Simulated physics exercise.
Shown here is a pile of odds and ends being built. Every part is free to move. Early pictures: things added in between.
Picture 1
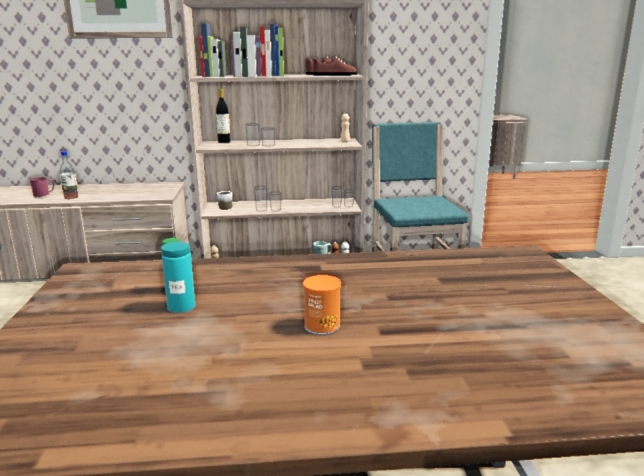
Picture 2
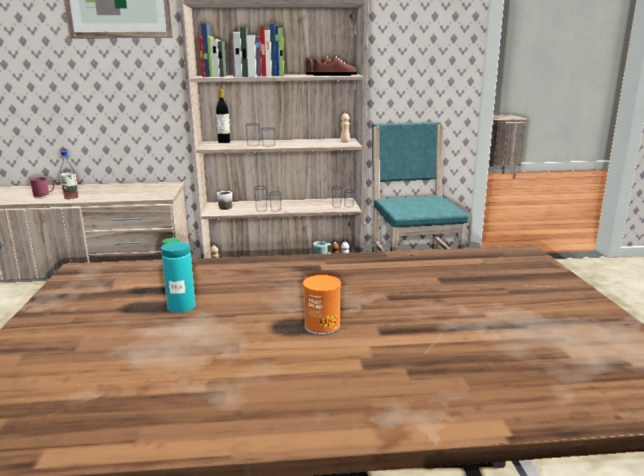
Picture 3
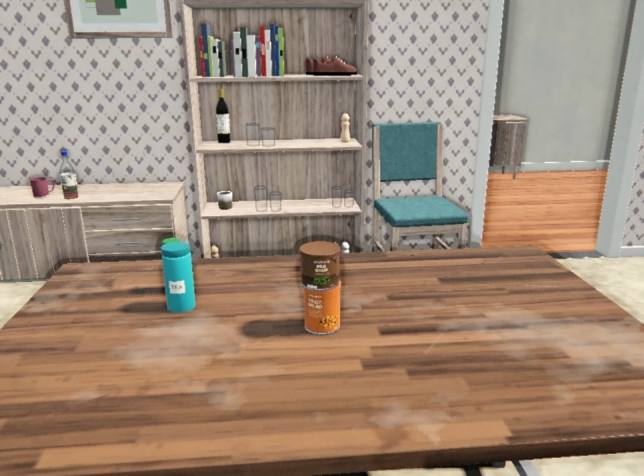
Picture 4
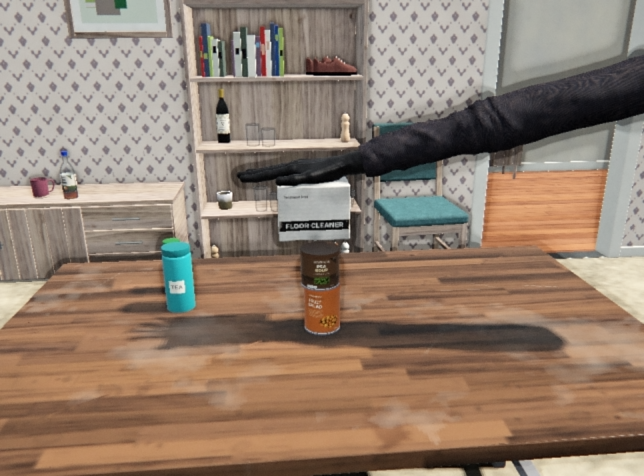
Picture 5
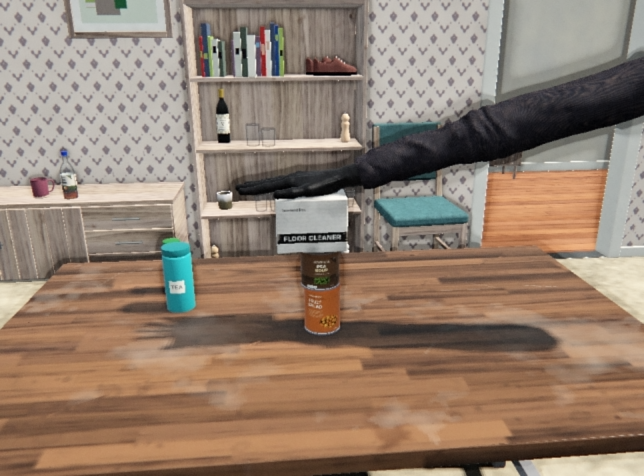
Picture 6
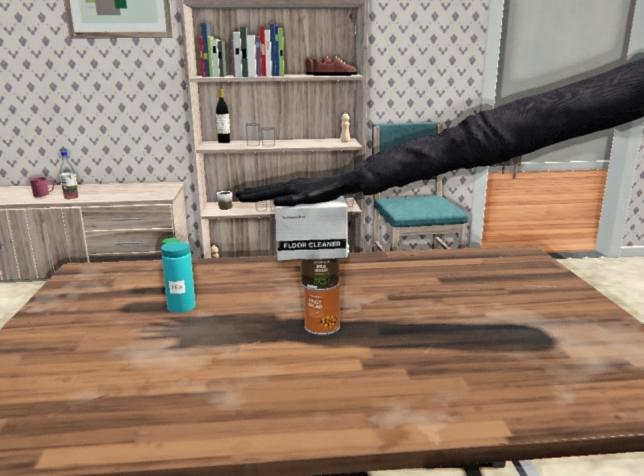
Brown can appearing on an orange can, then a black-sleeved arm lowering a white floor cleaner box onto them beside a turquoise jar.
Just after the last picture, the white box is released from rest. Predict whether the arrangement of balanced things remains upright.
Not one thing drops.
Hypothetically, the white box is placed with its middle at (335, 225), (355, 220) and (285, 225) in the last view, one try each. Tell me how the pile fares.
So the first time it stays intact, the second time it tips over, and the third time it tips over.
Then, 0.20 s after the last picture, nothing has stirred.
Then, 0.40 s after the last picture, white box resting near (310, 224).
At rest, all 5 in place. Seen from the same camera at the end, white box near (310, 224). The pile holds.
